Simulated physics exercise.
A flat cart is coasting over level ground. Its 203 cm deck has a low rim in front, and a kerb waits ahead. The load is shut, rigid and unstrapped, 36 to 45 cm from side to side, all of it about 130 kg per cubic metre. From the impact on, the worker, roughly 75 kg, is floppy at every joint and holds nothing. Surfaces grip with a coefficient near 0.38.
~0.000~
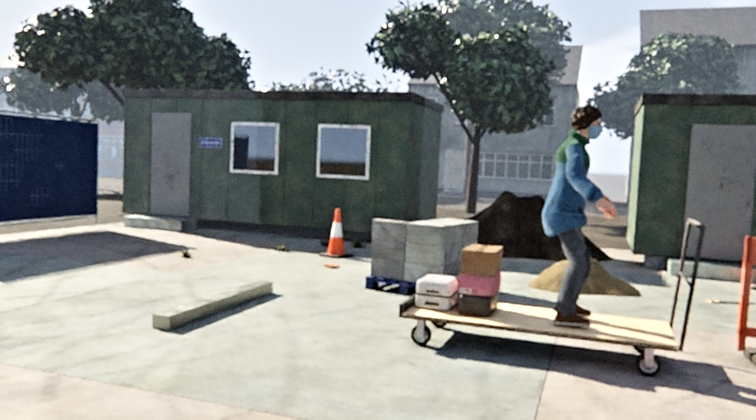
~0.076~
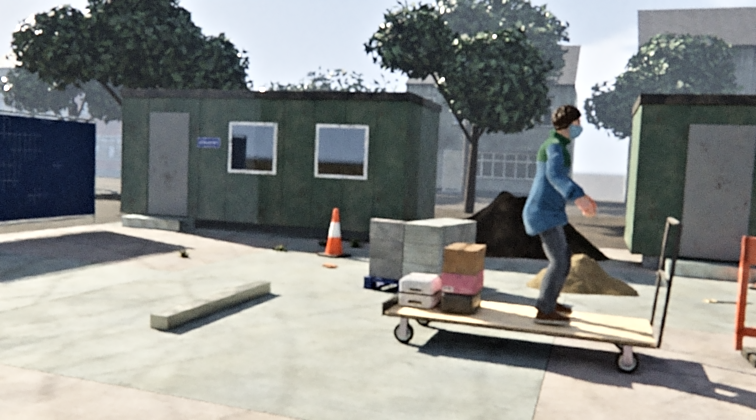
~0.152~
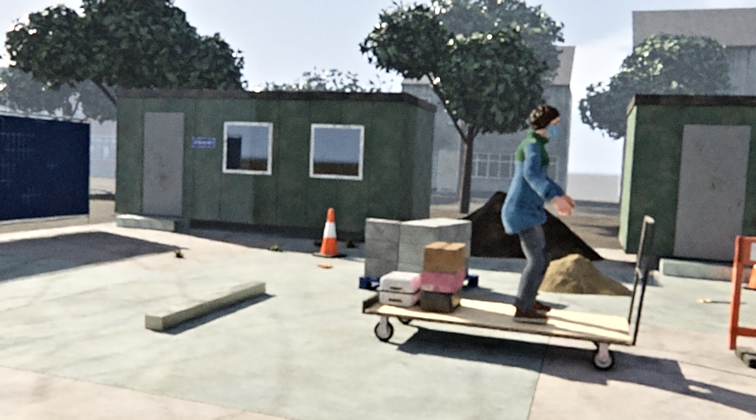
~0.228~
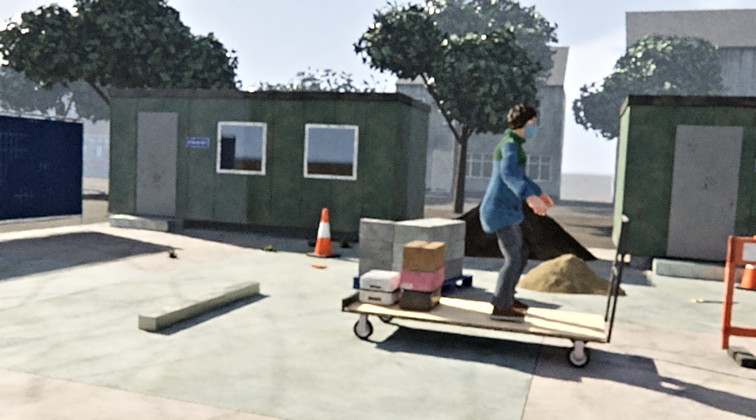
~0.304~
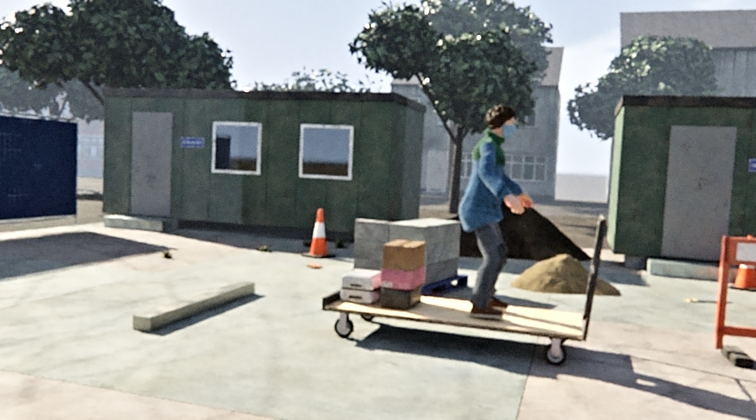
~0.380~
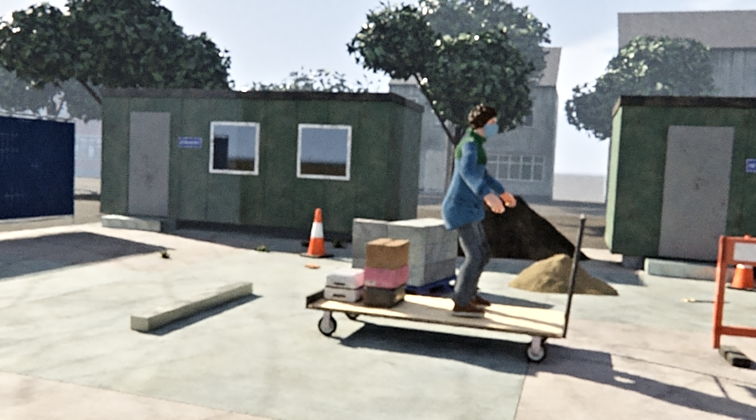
A flat cart carrying a few small boxes and a standing worker in a blue coat and face mask rolled steadily left across the paved yard, passing grey blocks and an orange cone.
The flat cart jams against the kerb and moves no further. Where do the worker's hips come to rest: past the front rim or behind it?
In the end the worker's hips stay behind the front rim.
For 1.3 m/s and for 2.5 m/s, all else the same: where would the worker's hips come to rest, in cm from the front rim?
First 80 cm behind, then 20 cm past.
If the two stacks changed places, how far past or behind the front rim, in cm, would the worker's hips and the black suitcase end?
In that case hips 20 behind, black 20 behind.
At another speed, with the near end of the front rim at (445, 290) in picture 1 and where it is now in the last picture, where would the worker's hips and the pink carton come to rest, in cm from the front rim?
In that case hips 0 behind, pink 50 behind.
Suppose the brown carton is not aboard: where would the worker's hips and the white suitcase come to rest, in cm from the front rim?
In that case hips 20 behind, white 20 behind.
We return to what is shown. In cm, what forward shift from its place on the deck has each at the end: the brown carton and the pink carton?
About: Brown 80, pink 10.
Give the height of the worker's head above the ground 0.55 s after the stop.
About 100 cm.
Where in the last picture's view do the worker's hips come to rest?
Around (233, 238).
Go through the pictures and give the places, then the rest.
In the first frame, hips (563, 213), brown carton (482, 260), rim corner (400, 313); 0 cm covered, 190 to go.
In the second frame, hips (544, 212), brown carton (465, 258), rim corner (383, 311); 13 cm covered, 177 to go.
In the third frame, hips (523, 211), brown carton (445, 257), rim corner (363, 309); 26 cm covered, 164 to go.
In the fourth frame, hips (500, 210), brown carton (424, 256), rim corner (343, 308); 39 cm covered, 151 to go.
In the fifth frame, hips (480, 209), brown carton (405, 255), rim corner (323, 306); 52 cm covered, 138 to go.
In the sixth frame, hips (462, 208), brown carton (388, 253), rim corner (307, 304); 65 cm covered, 125 to go. Speed about 1.7 m/s.
The wheels strike at 1.12 s.
After 1.37 s the worker's hips are 74 cm behind the rim, near (273, 224) in the last picture's view.
After 1.67 s the worker's hips are 46 cm behind the rim, near (246, 238) in the last picture's view.
After 2.12 s the worker's hips are 36 cm behind the rim, near (236, 238) in the last picture's view.
Final state at 3.5 s, past the rim, brown carton; behind it, white suitcase, pink carton, black suitcase and the worker's hips.
